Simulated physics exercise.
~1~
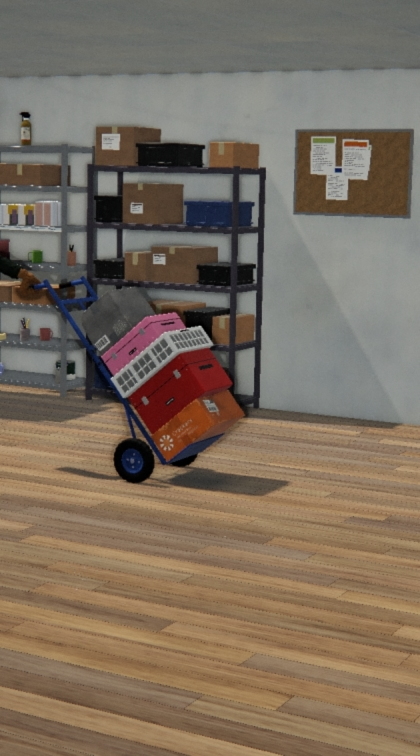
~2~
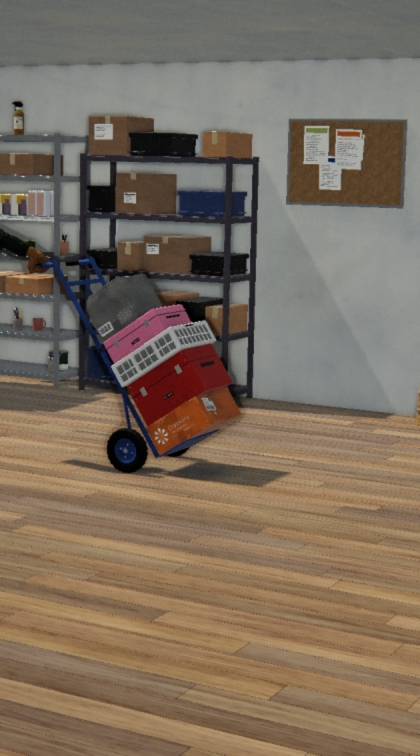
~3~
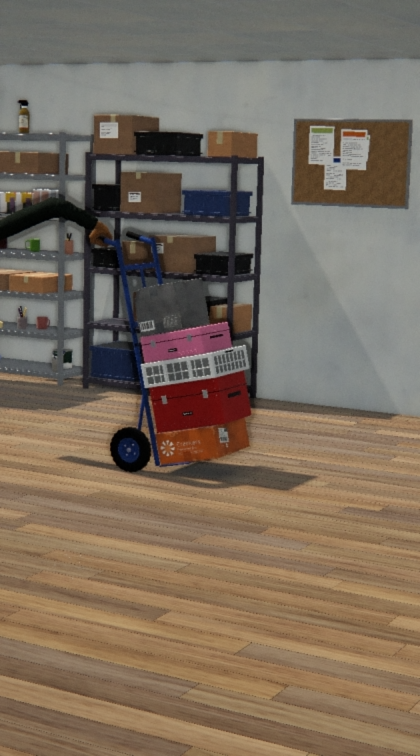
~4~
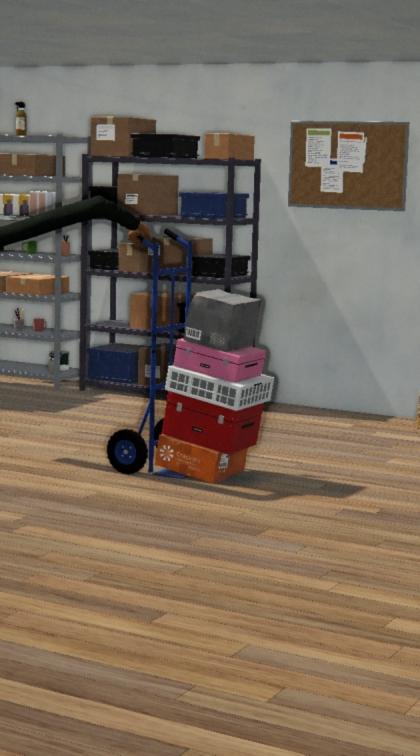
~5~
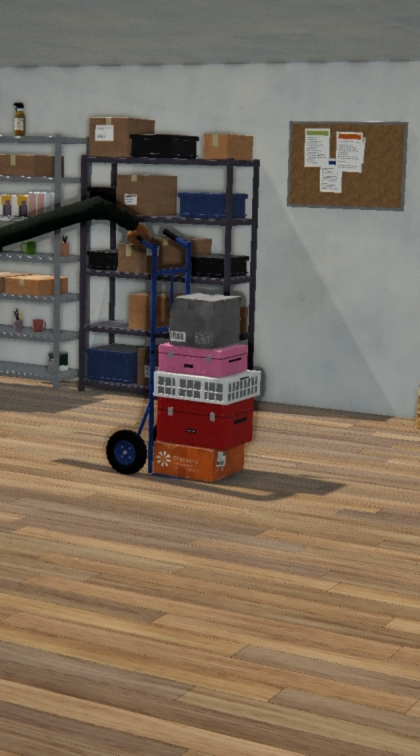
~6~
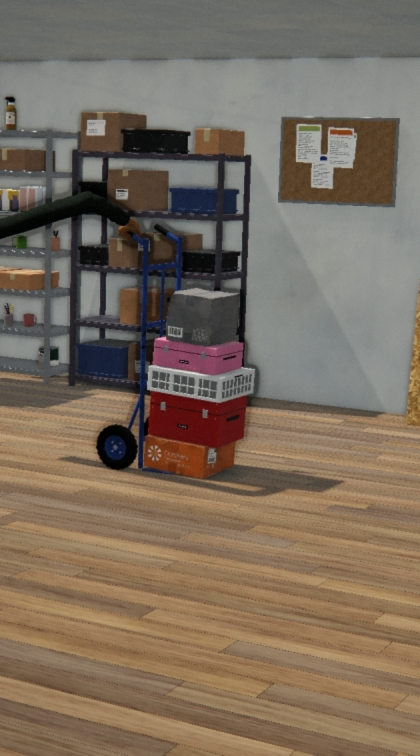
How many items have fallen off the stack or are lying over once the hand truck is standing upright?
None of them have. The grey box, pink toolbox, white crate, red toolbox and orange parcel are all still stacked upright on the truck.
